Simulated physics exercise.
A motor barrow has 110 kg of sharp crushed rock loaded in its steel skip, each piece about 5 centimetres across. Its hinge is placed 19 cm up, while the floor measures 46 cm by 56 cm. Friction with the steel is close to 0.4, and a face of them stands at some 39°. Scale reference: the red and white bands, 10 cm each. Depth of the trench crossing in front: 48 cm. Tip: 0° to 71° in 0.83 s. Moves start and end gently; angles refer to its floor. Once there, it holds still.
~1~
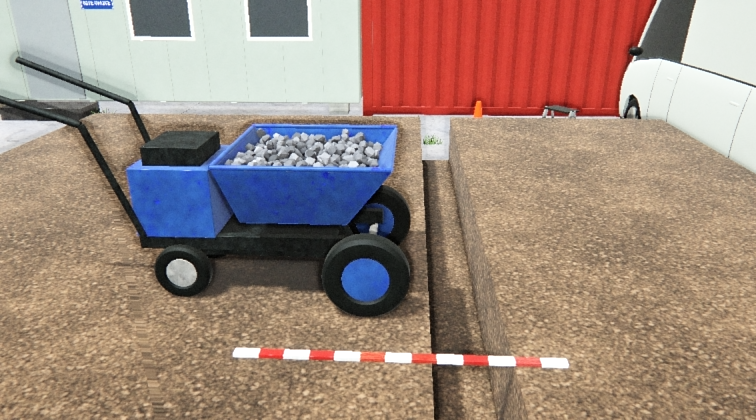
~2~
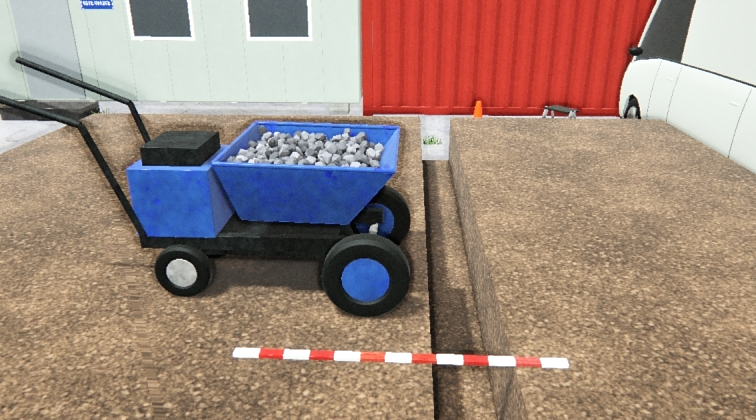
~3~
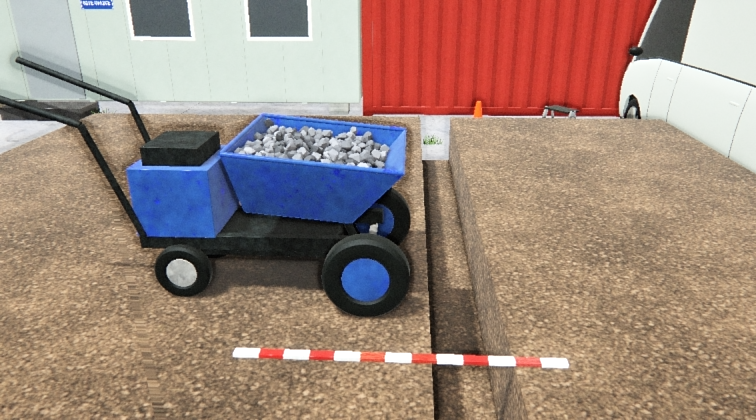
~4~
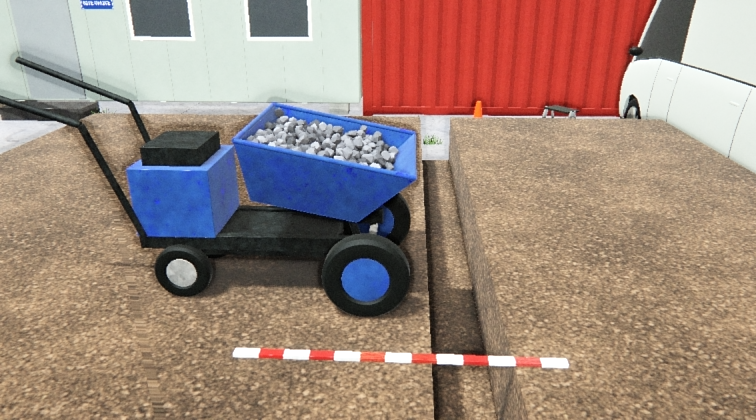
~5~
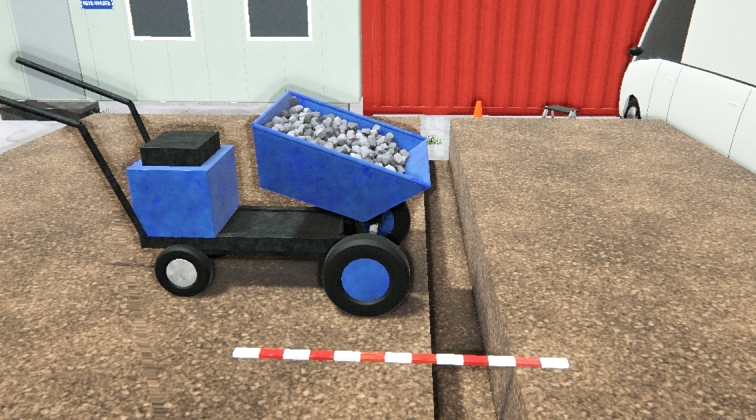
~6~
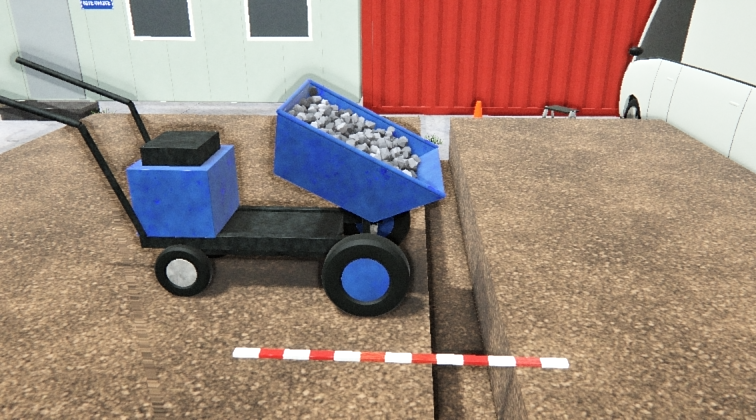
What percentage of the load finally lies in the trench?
About 39 per cent.
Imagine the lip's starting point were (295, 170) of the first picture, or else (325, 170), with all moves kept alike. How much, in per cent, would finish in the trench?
First place roughly 75%, second roughly 85%.
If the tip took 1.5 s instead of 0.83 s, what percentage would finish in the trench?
Then roughly 45 percent.
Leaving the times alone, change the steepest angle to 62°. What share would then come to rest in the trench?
In that case around 15 percent.
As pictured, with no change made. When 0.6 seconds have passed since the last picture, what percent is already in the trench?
About 5 per cent by then.
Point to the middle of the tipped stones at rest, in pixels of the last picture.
The middle should be near (511, 280).
Then, 0.3 s after the last picture the floor is at 60°, 100 % in the skip; the foremost stones are at (466, 213).
Then, 0.6 s after the last picture the floor is at 71°, 73 % in the skip, 3 % in the trench, 24 % past the trench; the foremost stones are at (552, 280).
Then, 0.9 s after the last picture the floor is at 71°, 36 % in the skip, 8 % in the trench, 55 % past the trench; the foremost stones are at (669, 295).
Then, 2.9 s after the last picture the floor is at 71°, 10 % in the skip, 39 % in the trench, 51 % past the trench; the foremost stones are at (722, 292).
